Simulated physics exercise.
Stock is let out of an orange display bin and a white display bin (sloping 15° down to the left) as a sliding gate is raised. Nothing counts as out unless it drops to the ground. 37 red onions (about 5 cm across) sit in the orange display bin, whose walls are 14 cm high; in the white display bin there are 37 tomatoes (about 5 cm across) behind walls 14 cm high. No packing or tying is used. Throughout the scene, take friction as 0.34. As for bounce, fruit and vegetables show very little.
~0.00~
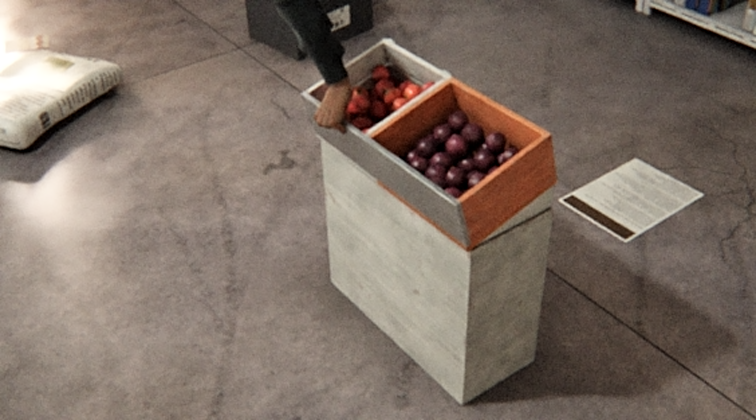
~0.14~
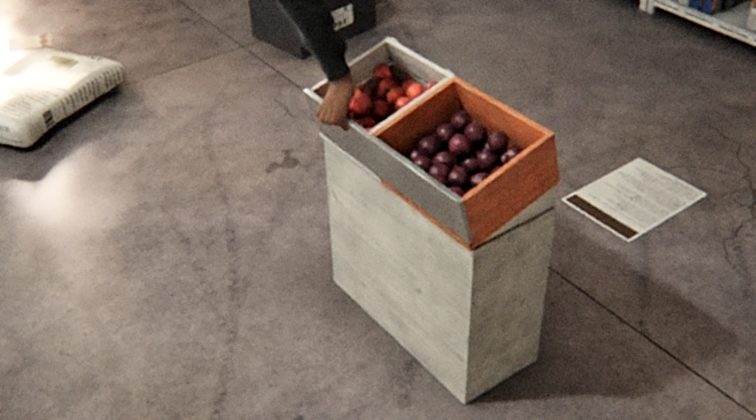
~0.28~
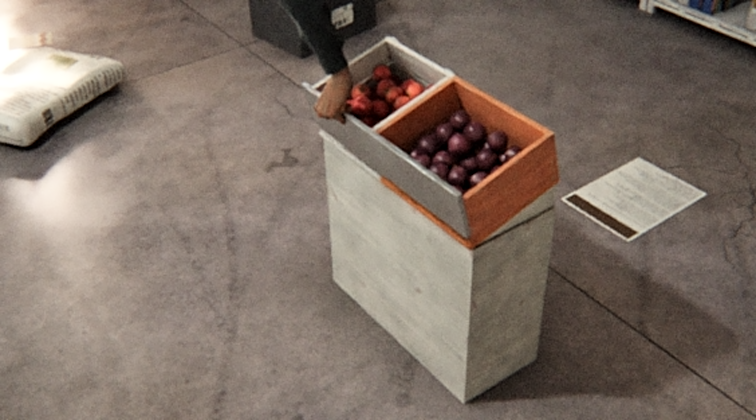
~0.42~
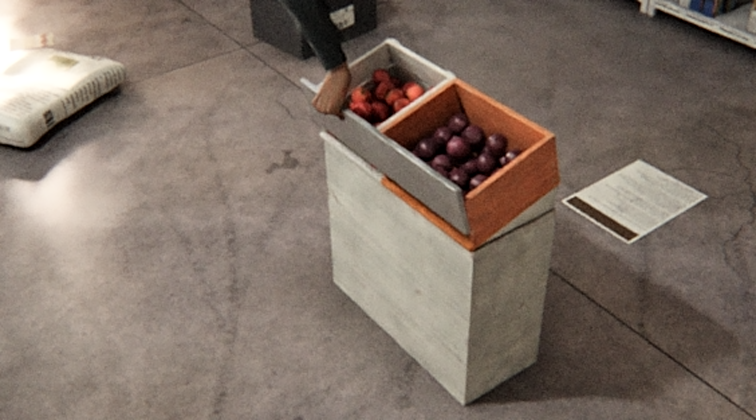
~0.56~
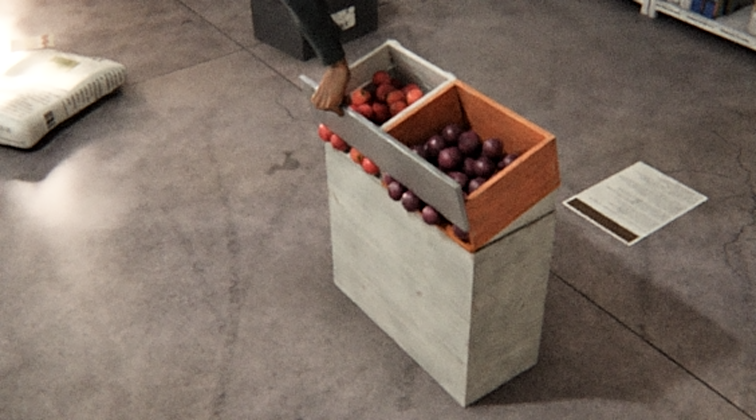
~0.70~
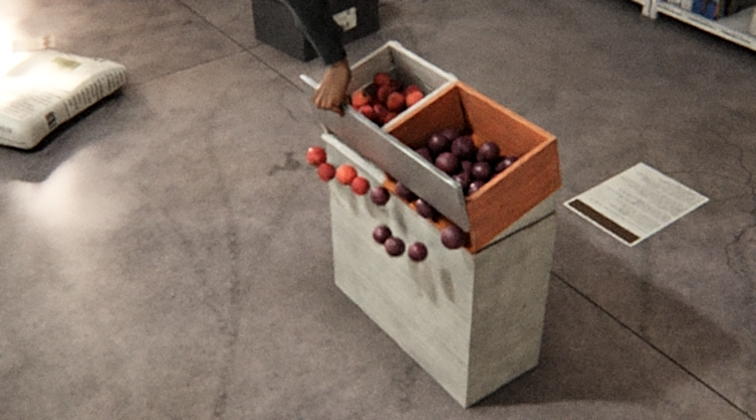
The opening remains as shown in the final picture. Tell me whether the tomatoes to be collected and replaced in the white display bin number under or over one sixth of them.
It is going to lose a fraction above one sixth.
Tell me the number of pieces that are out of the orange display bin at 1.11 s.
Roughly, out by then: Orange display bin 8.
After 1.11 s, 7 of 37 out of the orange display bin and 4 of 37 out of the white display bin.
After 1.62 s, 7 of 37 out of the orange display bin and 8 of 37 out of the white display bin.
After 2.34 s, 10 of 37 out of the orange display bin and 8 of 37 out of the white display bin.
When it is over (at 3.26 s), 20 of 37 out of the orange display bin and 25 of 37 out of the white display bin. Asked share, 25 of 37, 68 per cent.
